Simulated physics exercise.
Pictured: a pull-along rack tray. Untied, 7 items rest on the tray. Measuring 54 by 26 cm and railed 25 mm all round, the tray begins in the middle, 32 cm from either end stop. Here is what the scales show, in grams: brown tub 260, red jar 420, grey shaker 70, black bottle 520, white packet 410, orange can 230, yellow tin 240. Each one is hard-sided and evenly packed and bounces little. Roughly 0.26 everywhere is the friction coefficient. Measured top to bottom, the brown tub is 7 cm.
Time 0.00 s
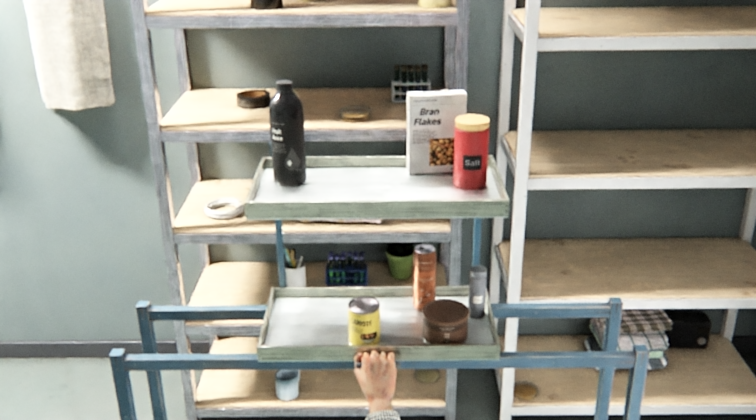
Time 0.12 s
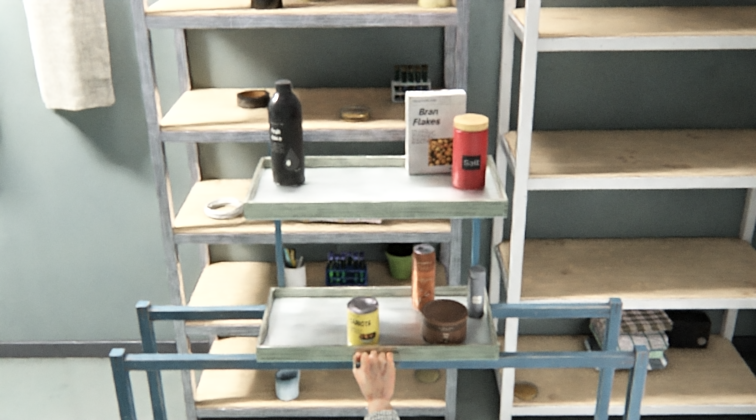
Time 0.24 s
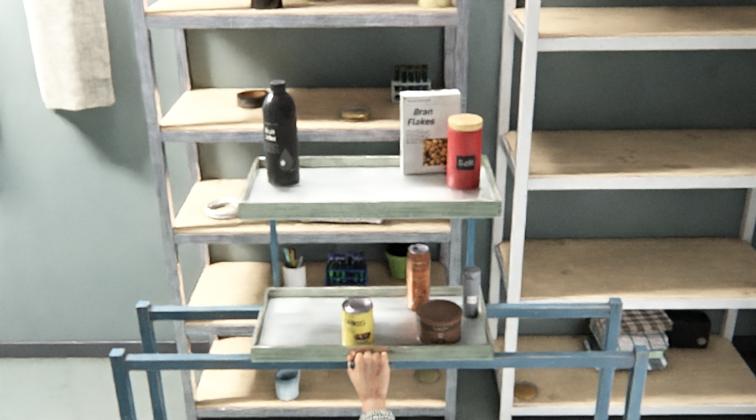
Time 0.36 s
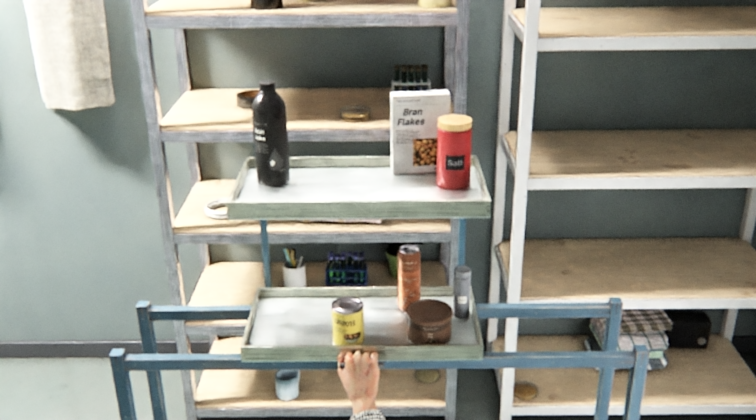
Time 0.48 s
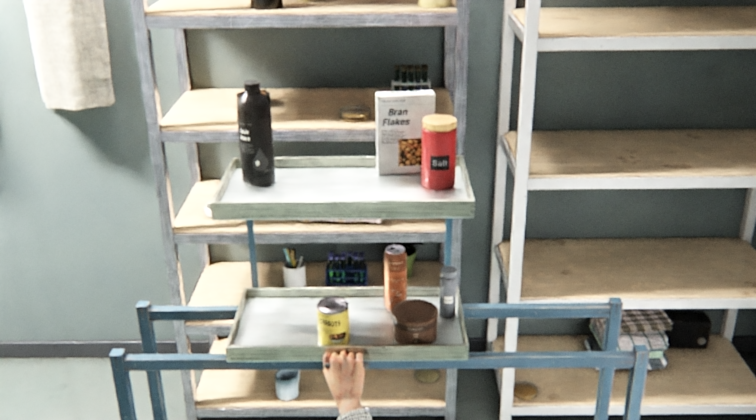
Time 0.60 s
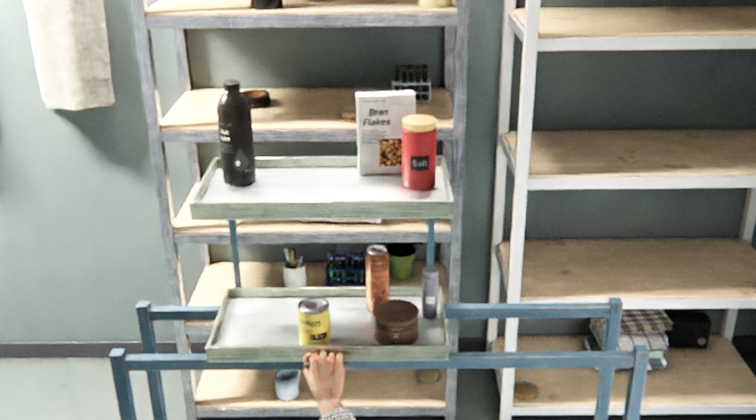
A hand gripping the lower tray of a two-level rack slowly drew it a short way left, carrying along the black bottle, white packet and red jar above and the smaller containers below.
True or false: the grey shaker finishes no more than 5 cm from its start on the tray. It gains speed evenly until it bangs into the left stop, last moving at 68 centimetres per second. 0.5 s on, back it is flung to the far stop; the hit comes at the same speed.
True.
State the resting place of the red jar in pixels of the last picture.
Roughly pixel (614, 151).
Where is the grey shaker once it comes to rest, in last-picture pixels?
At about (608, 291).
After 1.10 s, tray 32 cm left; grey shaker moved 6 cm near (322, 293); black bottle 11° off upright; orange can moved 6 cm.
After 2.30 s, tray 20 cm left; grey shaker moved 8 cm near (364, 293); white packet moved 8 cm; brown tub moved 8 cm.
After 3.50 s, tray 32 cm right; black bottle moved 4 cm.
In the end (3.9 s), not toppled but over 5 cm from the start, black bottle; the other 6 under 5 cm from the start. In the last view, grey shaker near (608, 291).
